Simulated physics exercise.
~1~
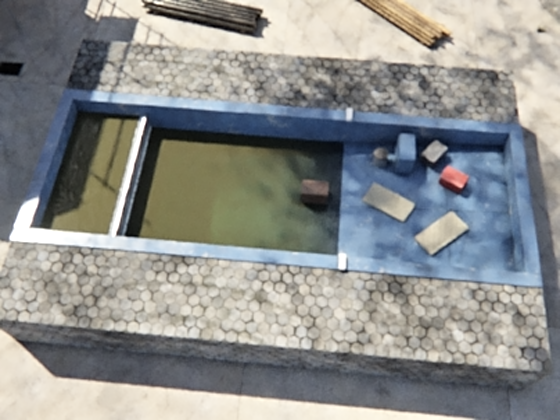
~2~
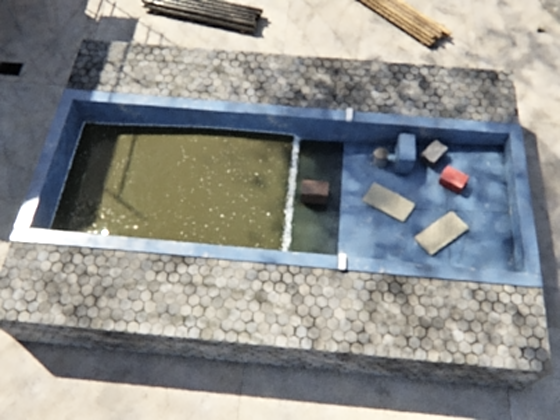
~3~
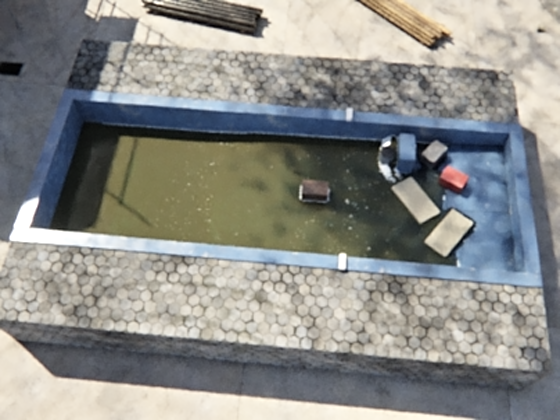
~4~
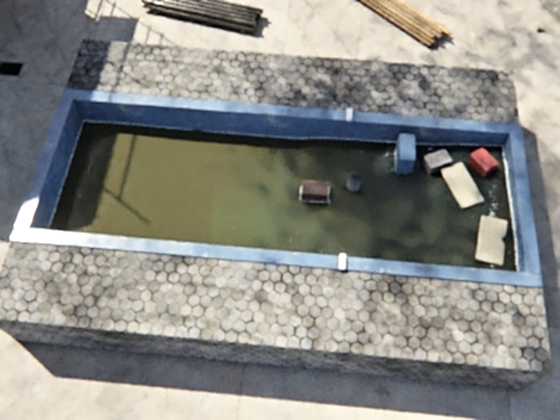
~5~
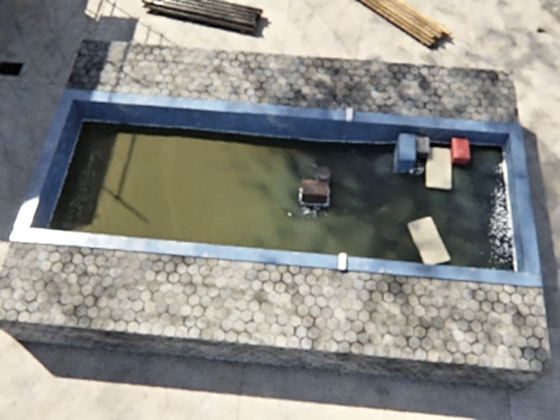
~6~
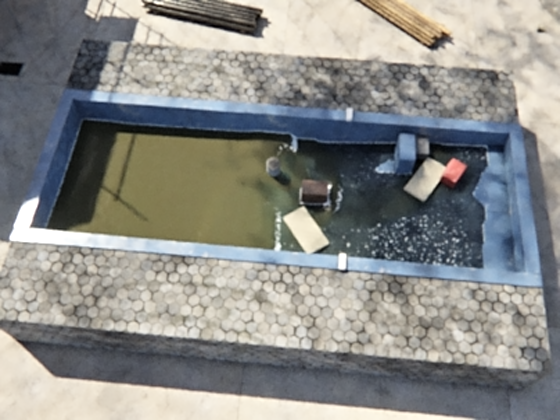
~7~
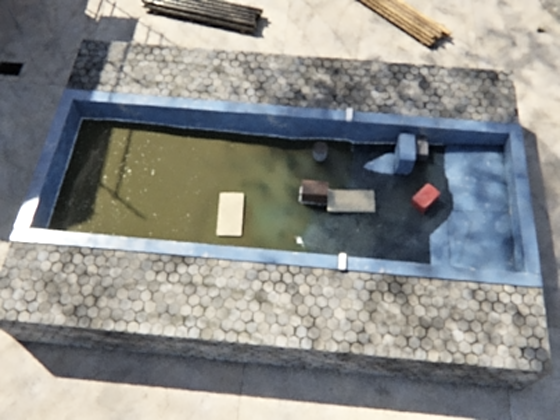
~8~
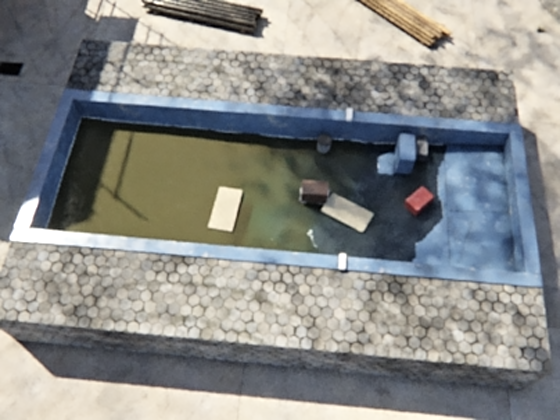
Murky water surges right across a blue basin, then drains back, carrying two pale crates left.
